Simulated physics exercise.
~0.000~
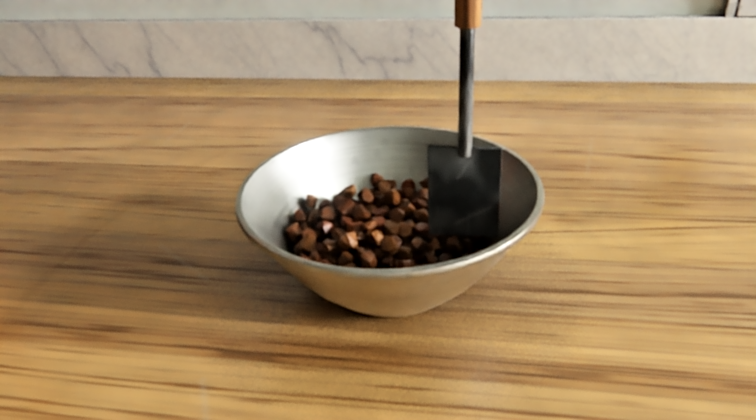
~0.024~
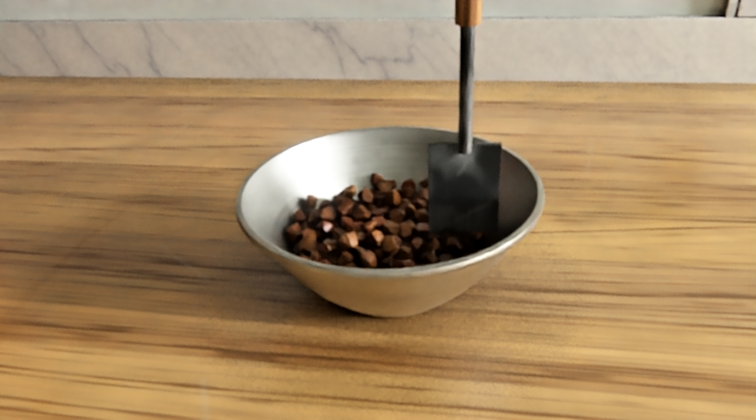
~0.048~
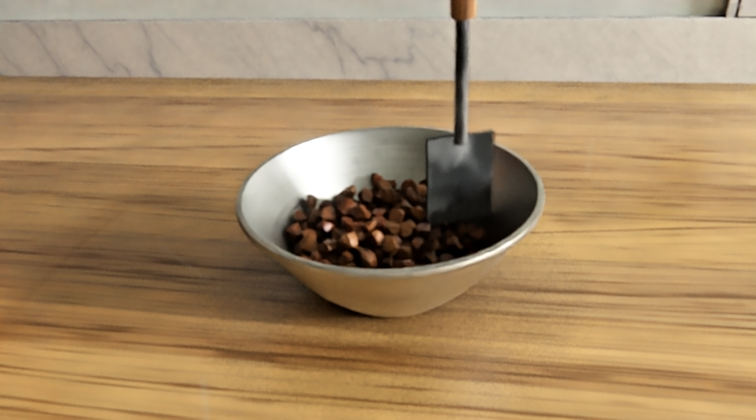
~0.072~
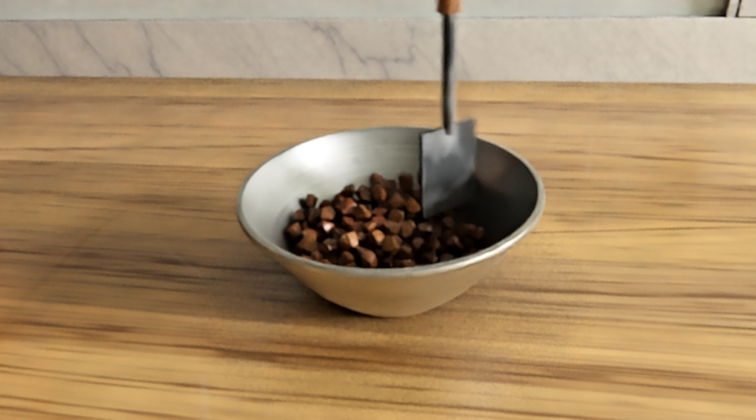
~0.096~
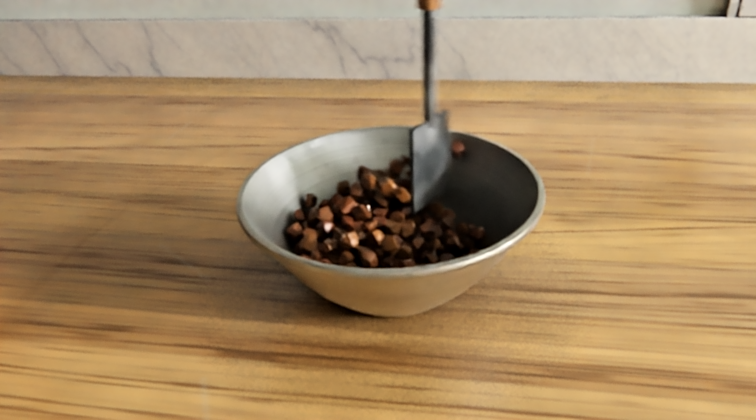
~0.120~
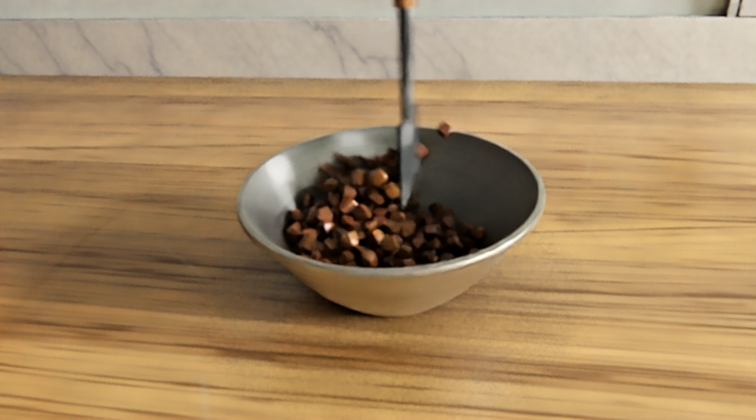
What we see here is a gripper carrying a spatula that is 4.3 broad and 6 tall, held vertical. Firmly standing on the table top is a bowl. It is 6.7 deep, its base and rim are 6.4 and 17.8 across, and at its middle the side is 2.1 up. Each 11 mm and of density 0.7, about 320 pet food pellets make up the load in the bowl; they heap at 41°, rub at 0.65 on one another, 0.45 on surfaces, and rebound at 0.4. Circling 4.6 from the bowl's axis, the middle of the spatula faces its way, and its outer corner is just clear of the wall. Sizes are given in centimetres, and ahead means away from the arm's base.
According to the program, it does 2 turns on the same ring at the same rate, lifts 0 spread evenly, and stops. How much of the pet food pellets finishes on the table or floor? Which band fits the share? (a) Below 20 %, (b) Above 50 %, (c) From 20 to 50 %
From 20 to 50 % (c).
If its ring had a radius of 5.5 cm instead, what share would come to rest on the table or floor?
That would come to roughly 0 percent.
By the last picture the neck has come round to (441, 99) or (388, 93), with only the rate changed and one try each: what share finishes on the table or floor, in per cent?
Roughly 15 and 30 percent, in that order.
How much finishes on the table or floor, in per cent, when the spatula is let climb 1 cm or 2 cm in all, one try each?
Close to 15 percent and close to 10 percent.
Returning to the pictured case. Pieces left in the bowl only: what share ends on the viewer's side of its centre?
I'd say around 45 per cent.
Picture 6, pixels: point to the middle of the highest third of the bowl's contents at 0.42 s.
I'd put it at around (480, 219).
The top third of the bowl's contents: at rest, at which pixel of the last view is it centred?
Close to (425, 225).
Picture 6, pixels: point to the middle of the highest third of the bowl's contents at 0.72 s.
I'd point to about (342, 254).
After 0.42 s, 331° round, highest piece 10 above the table; 281 in the bowl, 20 on the table or floor, 15 in flight or on the tool.
After 0.72 s, 219° round, highest piece 9 above the table; 236 in the bowl, 68 on the table or floor, 12 in flight or on the tool.
After 1.07 s, 0° round, highest piece 6 above the table; 222 in the bowl, 94 on the table or floor.
After 1.77 s, 0° round, highest piece 6 above the table; 222 in the bowl, 94 on the table or floor.
At rest, 222 in the bowl, 94 on the table or floor. That is 30 % on the table or floor.
